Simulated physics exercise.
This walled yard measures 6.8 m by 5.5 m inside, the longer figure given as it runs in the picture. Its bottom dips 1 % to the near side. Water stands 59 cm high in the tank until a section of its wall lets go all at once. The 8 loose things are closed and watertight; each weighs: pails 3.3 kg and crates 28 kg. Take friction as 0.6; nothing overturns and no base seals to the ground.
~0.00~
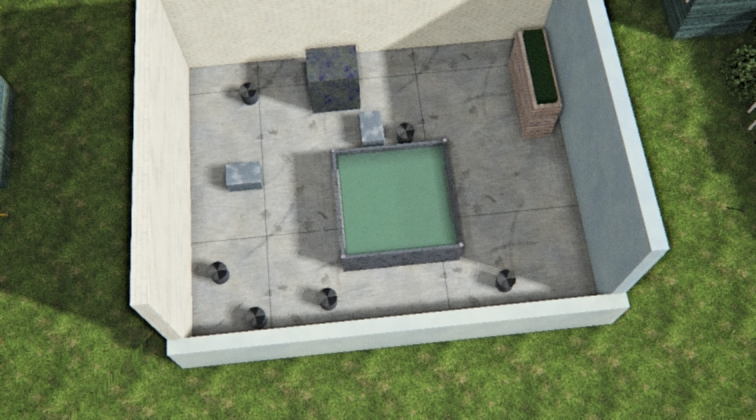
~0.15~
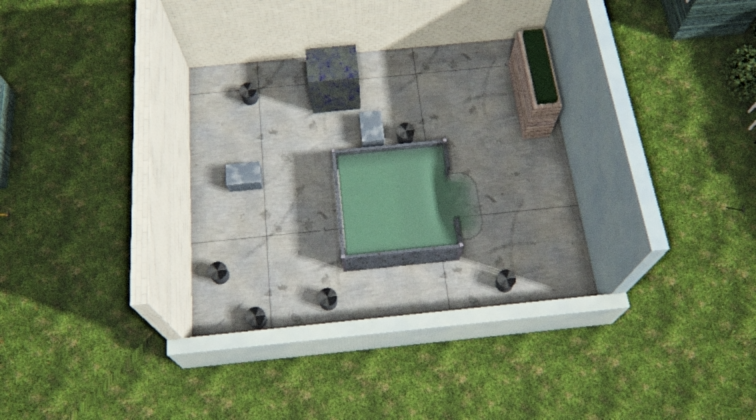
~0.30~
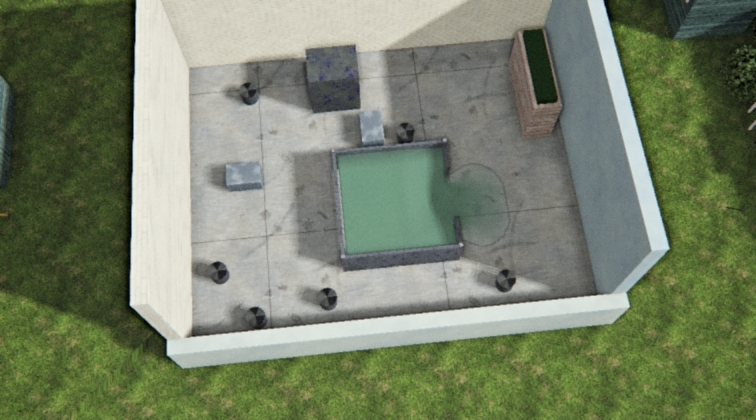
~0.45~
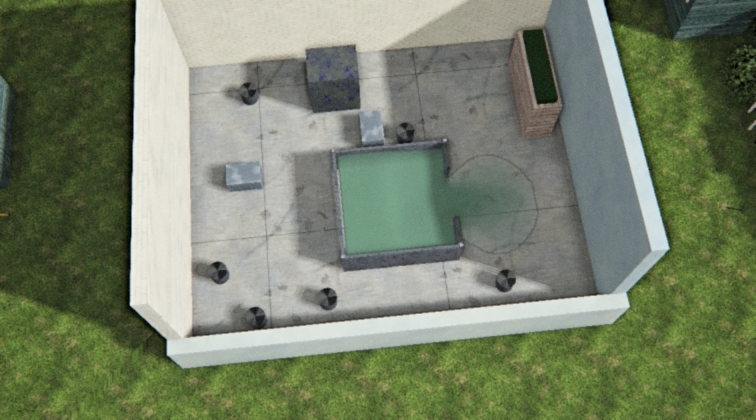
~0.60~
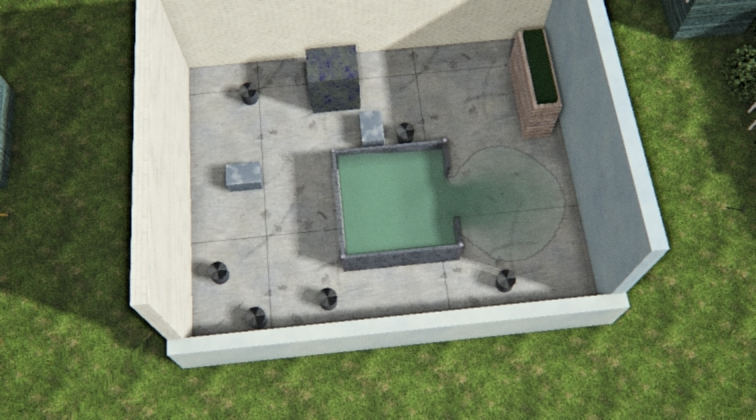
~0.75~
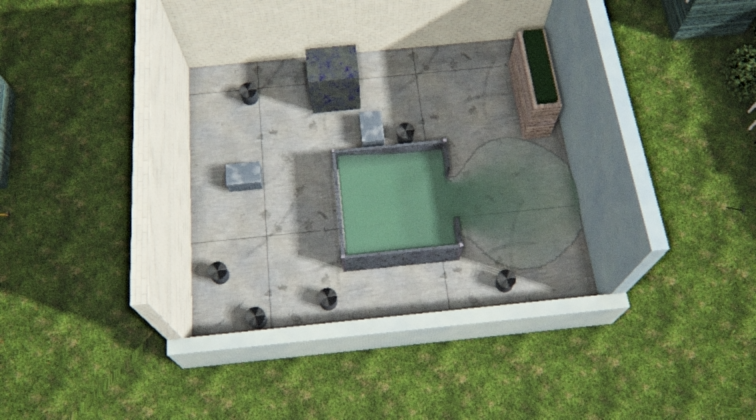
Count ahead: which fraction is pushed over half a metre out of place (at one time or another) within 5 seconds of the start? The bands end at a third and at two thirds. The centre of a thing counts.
It is from one to two thirds.
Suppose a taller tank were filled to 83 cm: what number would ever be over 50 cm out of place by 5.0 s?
Then 4.
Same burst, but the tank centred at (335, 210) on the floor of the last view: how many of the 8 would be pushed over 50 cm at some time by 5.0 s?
Then 1.
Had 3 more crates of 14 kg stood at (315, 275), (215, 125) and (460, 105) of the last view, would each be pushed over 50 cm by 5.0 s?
In turn: Short of it, short of it, under.
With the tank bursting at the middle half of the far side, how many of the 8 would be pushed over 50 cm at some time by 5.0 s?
Then 3.
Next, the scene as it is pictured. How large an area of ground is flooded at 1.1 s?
Some 9.0 m2.
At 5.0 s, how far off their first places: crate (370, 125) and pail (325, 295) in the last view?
In turn: 0 cm, 150 cm.
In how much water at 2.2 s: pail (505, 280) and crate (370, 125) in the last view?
About 1 and 0 cm.
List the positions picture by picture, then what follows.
The first frame shows a pail at (217, 270), on the bottom; a pail at (507, 278), on the bottom; 3.6 m2 under water; 0 of 8 have shifted.
The second frame shows a pail at (217, 270) rests on the ground; a pail at (507, 278), on the bottom; 4.1 m2 under water; 0 of 8 have shifted.
The third frame shows a pail at (217, 270) rests on the ground; a pail at (507, 278), on the bottom; water covers 4.8 m2; 0 of 8 have shifted.
The fourth frame shows a pail at (217, 270) rests on the ground; a pail at (507, 278), on the bottom; water covers 5.8 m2; 0 of 8 have shifted.
The fifth frame shows a pail at (217, 270) rests on the ground; a pail at (507, 278), on the bottom; 6.8 m2 under water; 0 of 8 have shifted.
The sixth frame shows a pail at (217, 270) rests on the ground; a pail at (507, 278), on the bottom; 7.8 m2 under water; 0 of 8 have shifted.
After 1.1 s 0 of 8 are over 50 cm from their spots; 0 afloat.
After 2.2 s 0 of 8 are over 50 cm from their spots; 0 afloat.
After 3.5 s 1 of 8 are over 50 cm from their spots; 0 afloat.
After 5.0 s 3 of 8 are over 50 cm from their spots, and 3 have been at some point; 1 afloat.
